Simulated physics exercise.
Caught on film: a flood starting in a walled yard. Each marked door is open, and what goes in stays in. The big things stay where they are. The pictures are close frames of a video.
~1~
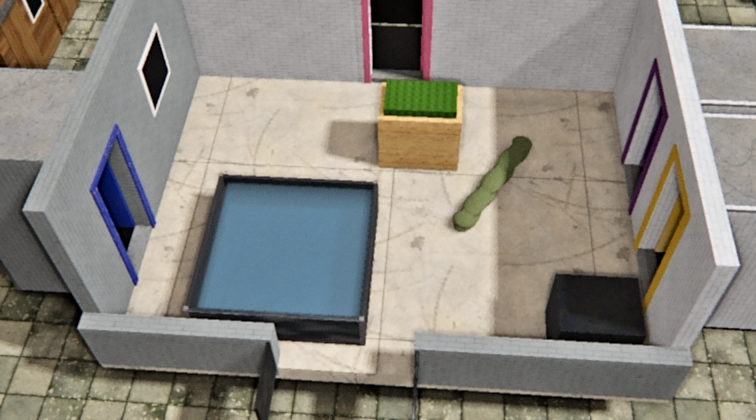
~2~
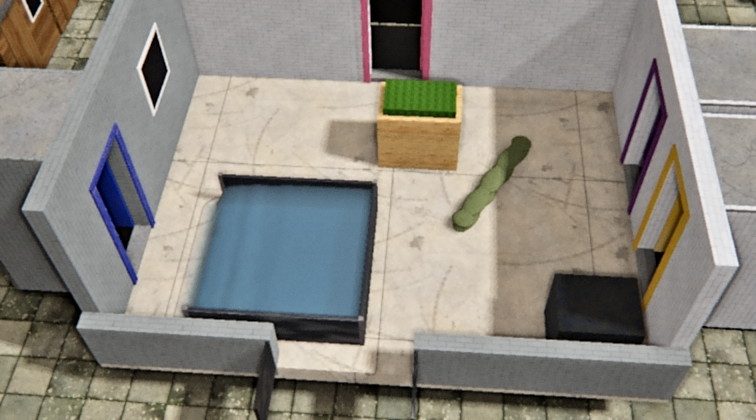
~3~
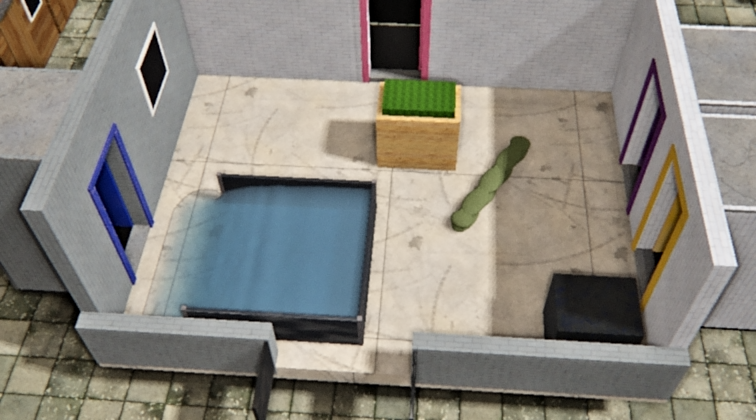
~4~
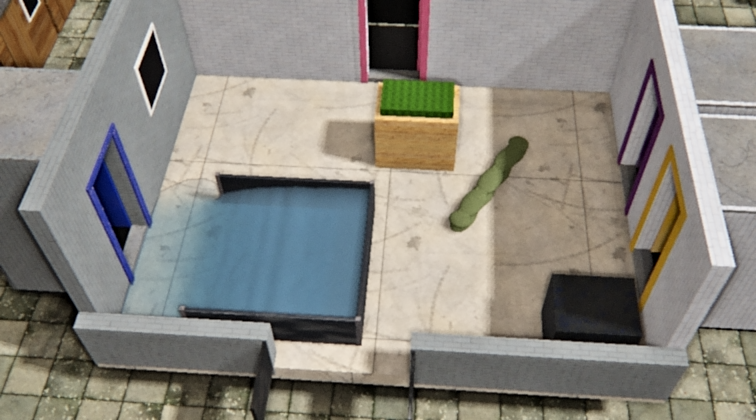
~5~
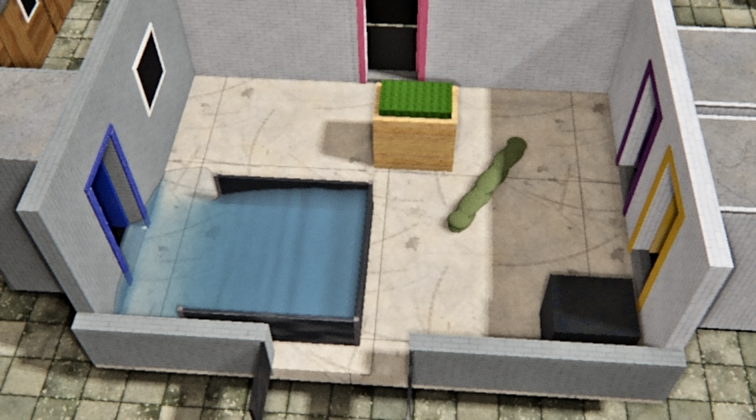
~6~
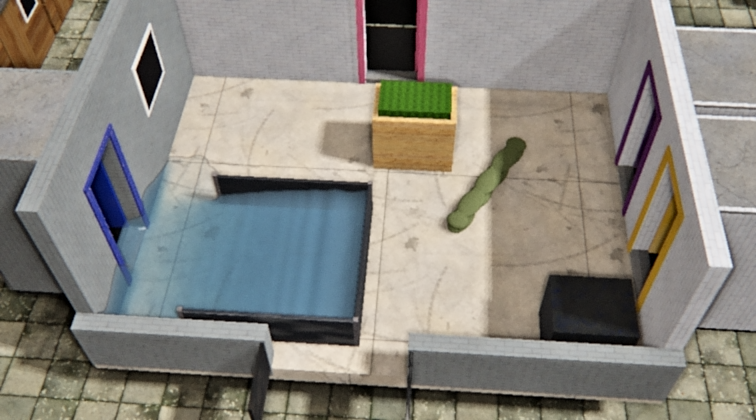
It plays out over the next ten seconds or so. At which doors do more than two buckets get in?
One by one: The pink door admits no more than that; the blue door lets in a lot; the yellow door admits no more than that; the purple door admits no more than that.
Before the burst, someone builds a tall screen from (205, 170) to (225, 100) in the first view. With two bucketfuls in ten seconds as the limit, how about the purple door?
One by one: Purple door keeps below it.
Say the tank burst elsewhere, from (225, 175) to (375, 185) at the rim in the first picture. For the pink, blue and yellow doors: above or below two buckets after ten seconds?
In short: Pink lets more in, blue passes that mark, yellow stays under.
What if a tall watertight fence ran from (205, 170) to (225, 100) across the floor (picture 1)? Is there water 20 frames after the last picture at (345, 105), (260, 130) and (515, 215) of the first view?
One after the other: Flooded, flooded, not flooded.
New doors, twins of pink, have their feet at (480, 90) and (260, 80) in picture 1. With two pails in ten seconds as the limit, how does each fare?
In that order: Keeps below it, goes over.
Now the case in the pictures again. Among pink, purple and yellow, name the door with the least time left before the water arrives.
First comes the pink-painted one.
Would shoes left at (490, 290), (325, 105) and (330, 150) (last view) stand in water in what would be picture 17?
In that order: No water, free of water, free of water.
A moment on, water covers 15 % of the floor; the pink door not reached, the blue door far over two buckets in, the yellow door not reached, the purple door not reached.
Next, water covers 25 % of the floor; the pink door not reached, the blue door far over two buckets in, the yellow door not reached, the purple door not reached.
Then, water covers 35 % of the floor; the pink door wet at the sill, nothing in, the blue door far over two buckets in, the yellow door not reached, the purple door not reached.
Later, water covers 55 % of the floor; the pink door wet at the sill, nothing in, the blue door far over two buckets in, the yellow door not reached, the purple door not reached.
In the end, water covers 85 % of the floor; the pink door wet at the sill, nothing in, the blue door far over two buckets in, the yellow door wet at the sill, nothing in, the purple door under two buckets in.
